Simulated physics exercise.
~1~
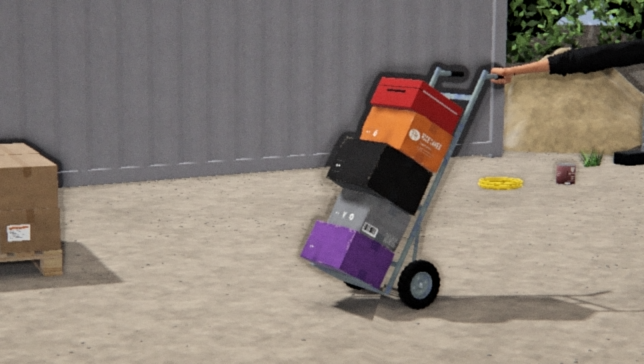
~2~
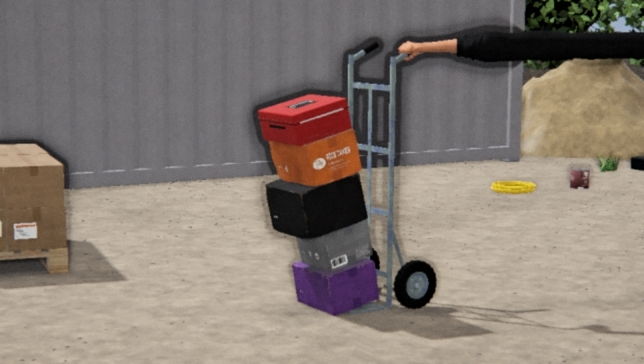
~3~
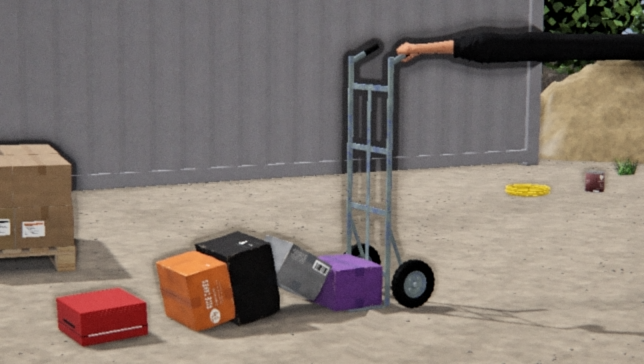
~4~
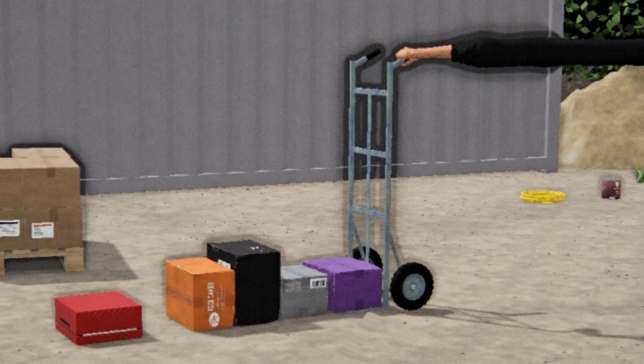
An arm in a dark sleeve reaches in from the right and grips a tilted sack truck on sandy ground, seen from the side before a grey metal wall. The truck carries a stack of five boxes, with red on top, then orange, black, grey and purple at the bottom, while a brown carton sits on a pallet at left. The arm swings the truck upright, and the stack leans away to the left. The upper boxes topple and tumble onto the ground. The grey one settles last, beside the purple box, which stays at the truck's foot. The truck stands upright, still held, with the red box lying farthest left.
